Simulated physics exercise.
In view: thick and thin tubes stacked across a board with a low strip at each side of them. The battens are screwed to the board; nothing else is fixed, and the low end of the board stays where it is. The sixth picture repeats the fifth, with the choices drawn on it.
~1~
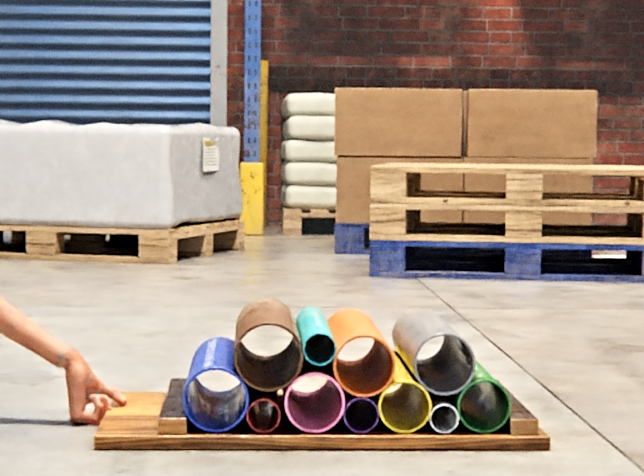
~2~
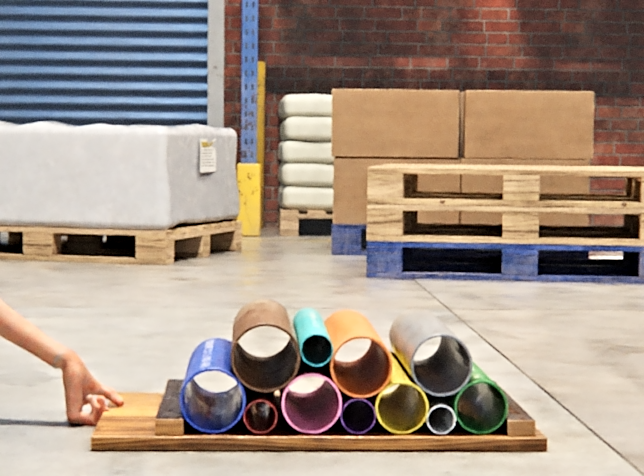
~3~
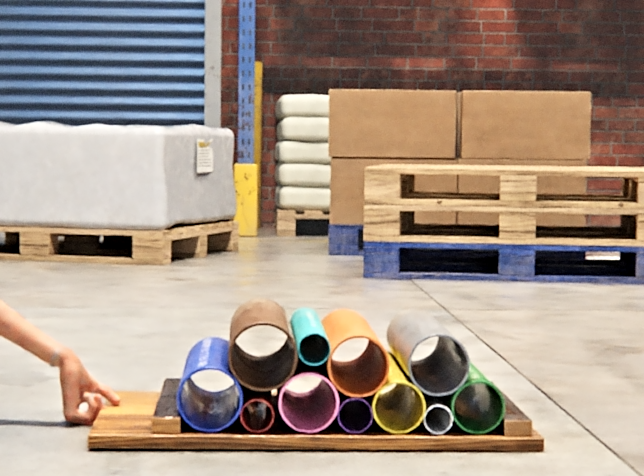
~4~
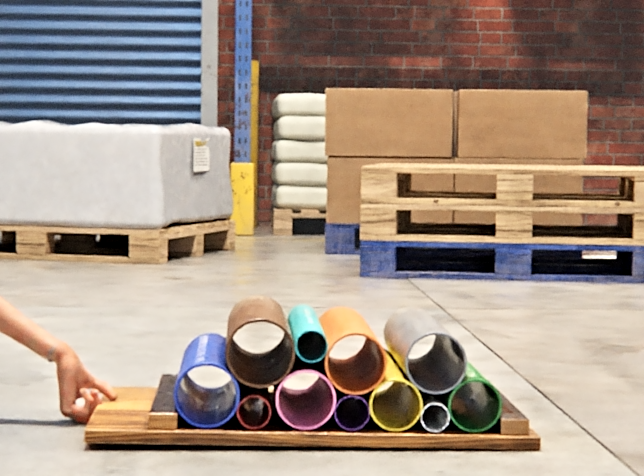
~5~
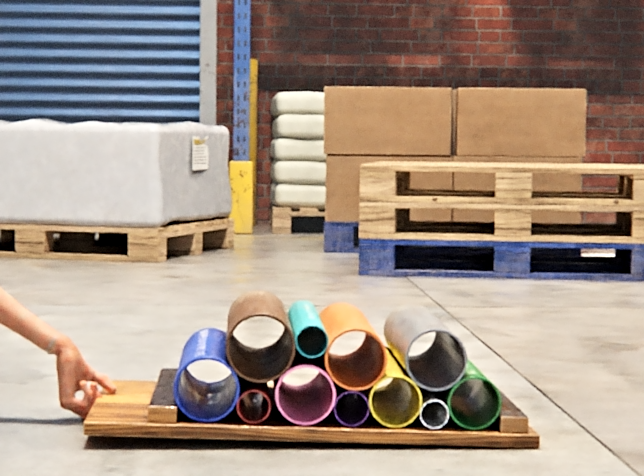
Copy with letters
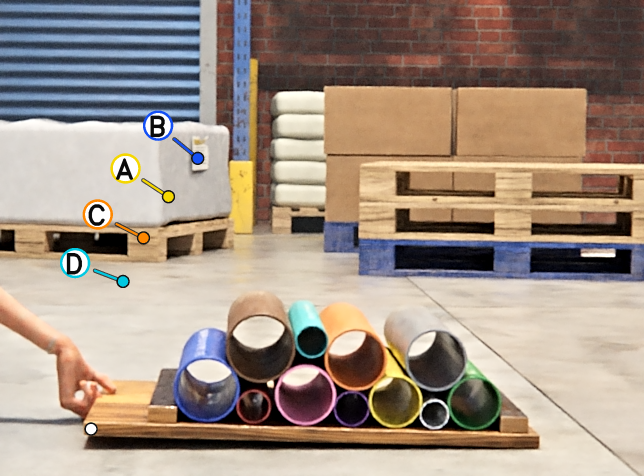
The clip shows colorful thick and thin tubes stacked on a wooden board on a warehouse floor, with a hand at its left end; the view drifts slightly, then the hand raises that end a little.
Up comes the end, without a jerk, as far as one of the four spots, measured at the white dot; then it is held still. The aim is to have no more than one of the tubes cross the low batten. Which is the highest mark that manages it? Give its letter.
The last mark within the limit is A.
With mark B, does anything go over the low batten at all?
Yes, at B.
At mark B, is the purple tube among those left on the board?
Yes, with B.
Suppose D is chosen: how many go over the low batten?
At D the number is none.
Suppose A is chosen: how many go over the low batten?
With A, none.
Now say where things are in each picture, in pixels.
In the first frame, yellow tube (405, 406); white tube (444, 418); green tube (484, 406).
In the second frame, green tube (481, 407); brown tube (266, 357).
In the third frame, board (312, 411); blue tube (210, 399); red tube (257, 416); purple tube (355, 416).
In the fourth frame, board (308, 408); blue tube (207, 396); red tube (254, 412).
In the fifth frame, board (308, 404); blue tube (206, 389); red tube (254, 406).
On the marked copy, A at (168, 197); B at (198, 158); C at (144, 238); D at (123, 281); the white dot at (91, 429).
Taking A. A third of the way, board at 19°.
Two thirds of the way, board at 33°.
When it is over, board at 33°, none over the low batten.
As for the rest, B two over the low batten (orange, grey); C none over the low batten; D none over the low batten.
